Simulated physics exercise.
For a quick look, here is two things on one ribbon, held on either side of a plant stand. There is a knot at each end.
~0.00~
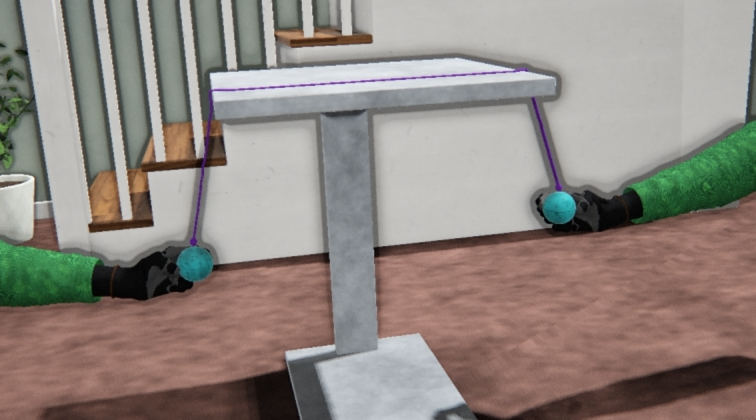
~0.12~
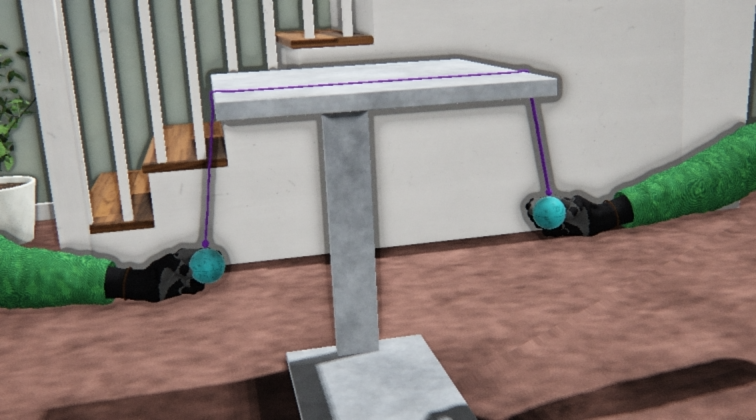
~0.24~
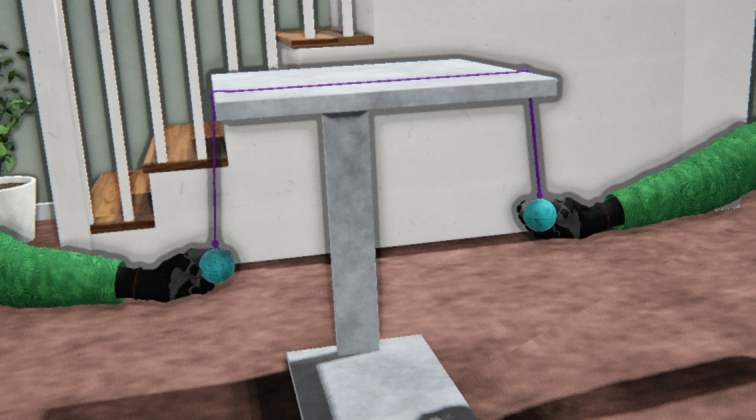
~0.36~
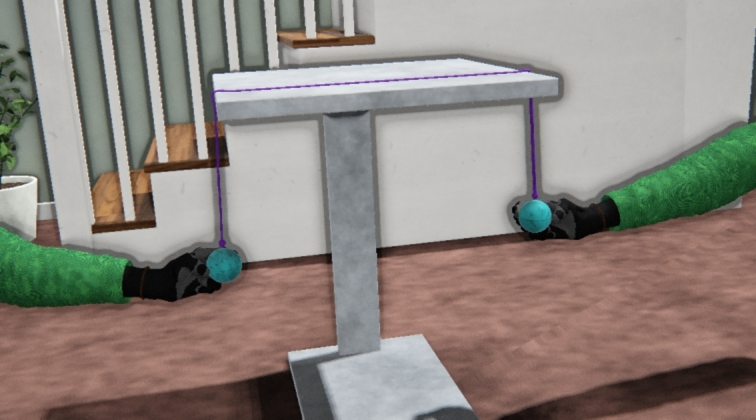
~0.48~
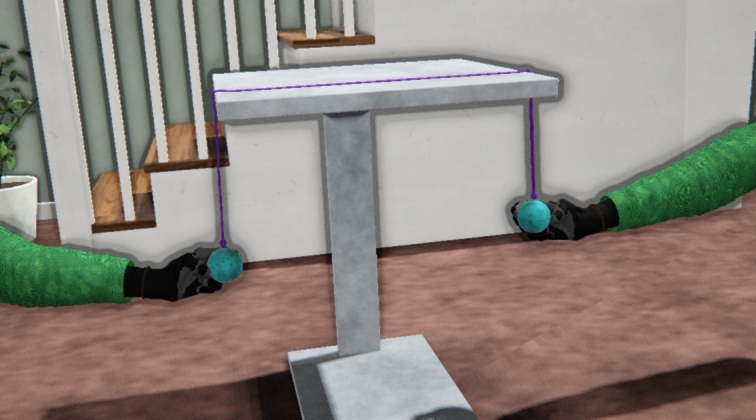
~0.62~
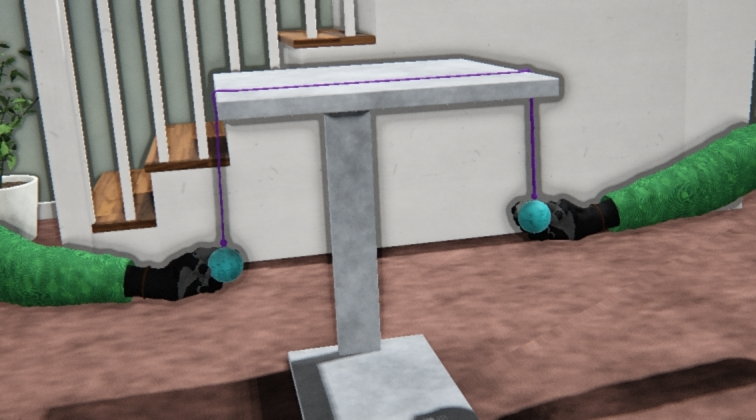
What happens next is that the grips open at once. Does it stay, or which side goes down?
Chances are it ends up undisturbed.
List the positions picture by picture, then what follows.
In the first picture, left ball (195, 264); right ball (559, 208); ribbon over the top (368, 81).
In the second picture, left ball (207, 266); right ball (549, 213).
In the third picture, left ball (217, 266); right ball (540, 216).
In the fourth picture, left ball (224, 265); right ball (535, 216).
In the fifth picture, left ball (225, 265); right ball (534, 217).
In the sixth picture, left ball (226, 265); right ball (534, 217); ribbon over the top (371, 82).
Around 0.88 s, left ball where it was near (229, 262); right ball where it was near (531, 217).
Around 1.34 s, left ball where it was near (235, 261); right ball where it was near (528, 217).
Around 2.02 s, left ball where it was near (232, 262); right ball where it was near (528, 217).
Finally, left ball where it was near (233, 262); right ball where it was near (531, 217). The ribbon stays as it is.
